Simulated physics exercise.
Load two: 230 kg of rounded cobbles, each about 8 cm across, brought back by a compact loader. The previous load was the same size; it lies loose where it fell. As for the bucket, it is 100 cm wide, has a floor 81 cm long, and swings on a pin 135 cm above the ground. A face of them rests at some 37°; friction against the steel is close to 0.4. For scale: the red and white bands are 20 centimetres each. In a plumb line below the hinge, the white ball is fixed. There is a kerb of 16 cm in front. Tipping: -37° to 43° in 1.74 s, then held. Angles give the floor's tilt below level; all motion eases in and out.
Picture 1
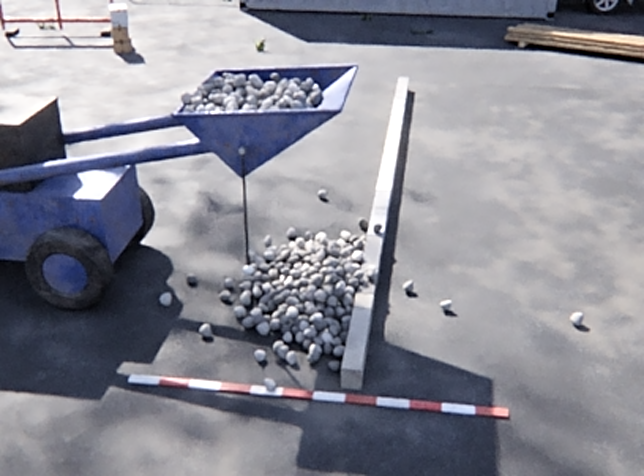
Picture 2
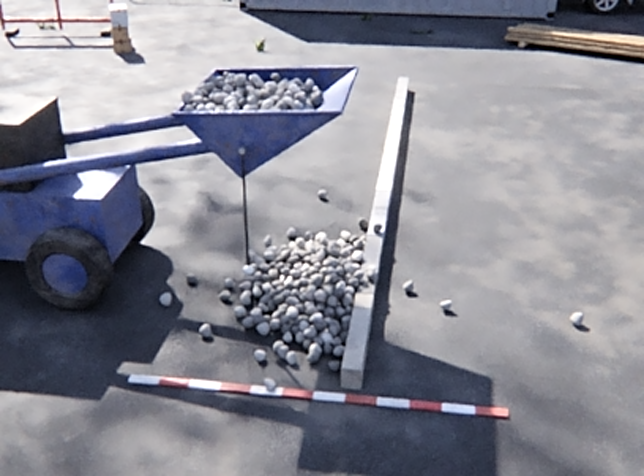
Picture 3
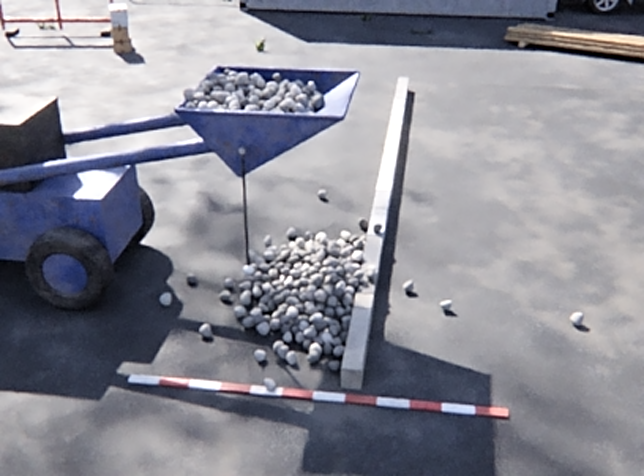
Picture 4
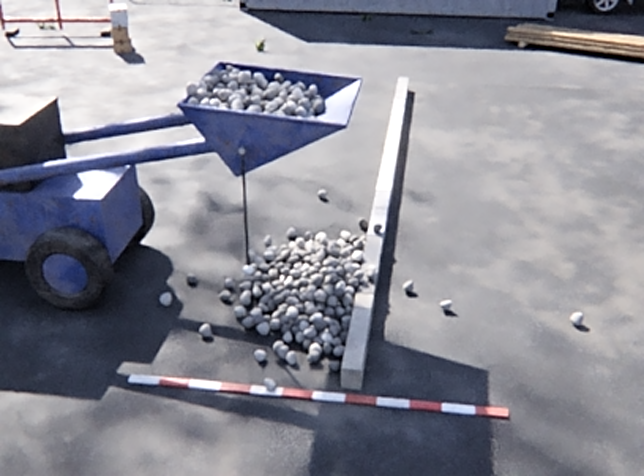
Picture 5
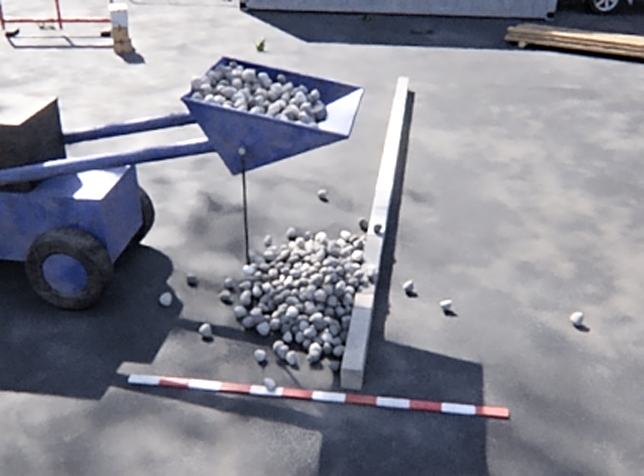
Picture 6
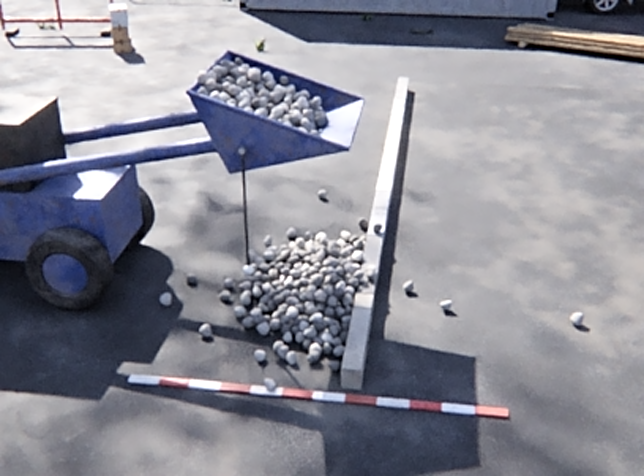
A blue loader at the left holds a raised bucket of rounded grey stones above a loose pile of similar stones, on sunlit grey tarmac seen from above by a still camera. A pale kerb runs along the pile's right side, with a red-and-white striped pole in front and planks at upper right. The bucket slowly tilts, its right lip dipping and back rising, while its stones shift slightly.
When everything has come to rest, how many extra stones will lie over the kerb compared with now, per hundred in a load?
About 66 per hundred.
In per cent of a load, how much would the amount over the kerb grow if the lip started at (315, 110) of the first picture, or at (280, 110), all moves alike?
The first would add some 40 per cent and the second some 5 per cent.
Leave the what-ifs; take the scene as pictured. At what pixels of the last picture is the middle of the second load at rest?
Middle: Approx. (401, 293) px.
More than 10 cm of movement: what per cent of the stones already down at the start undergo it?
Roughly 0 per cent of them.
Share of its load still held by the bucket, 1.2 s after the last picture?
Roughly 20 parts in a hundred of the load.
Then, 0.7 s after the last picture the floor is at 30°; in per cent of one load, 97 in the bucket, 102 on this side of the kerb, 1 over the kerb; the foremost stones are at (407, 279).
Then, 1.2 s after the last picture the floor is at 43°; in per cent of one load, 19 in the bucket, 155 on this side of the kerb, 26 over the kerb; the foremost stones are at (463, 299).
Then, 1.6 s after the last picture the floor is at 43°; in per cent of one load, 0 in the bucket, 145 on this side of the kerb, 55 over the kerb; the foremost stones are at (524, 297).
Then, 4.1 s after the last picture the floor is at 43°; in per cent of one load, 0 in the bucket, 133 on this side of the kerb, 67 over the kerb; the foremost stones are at (576, 291). Net gain over the kerb, 66.
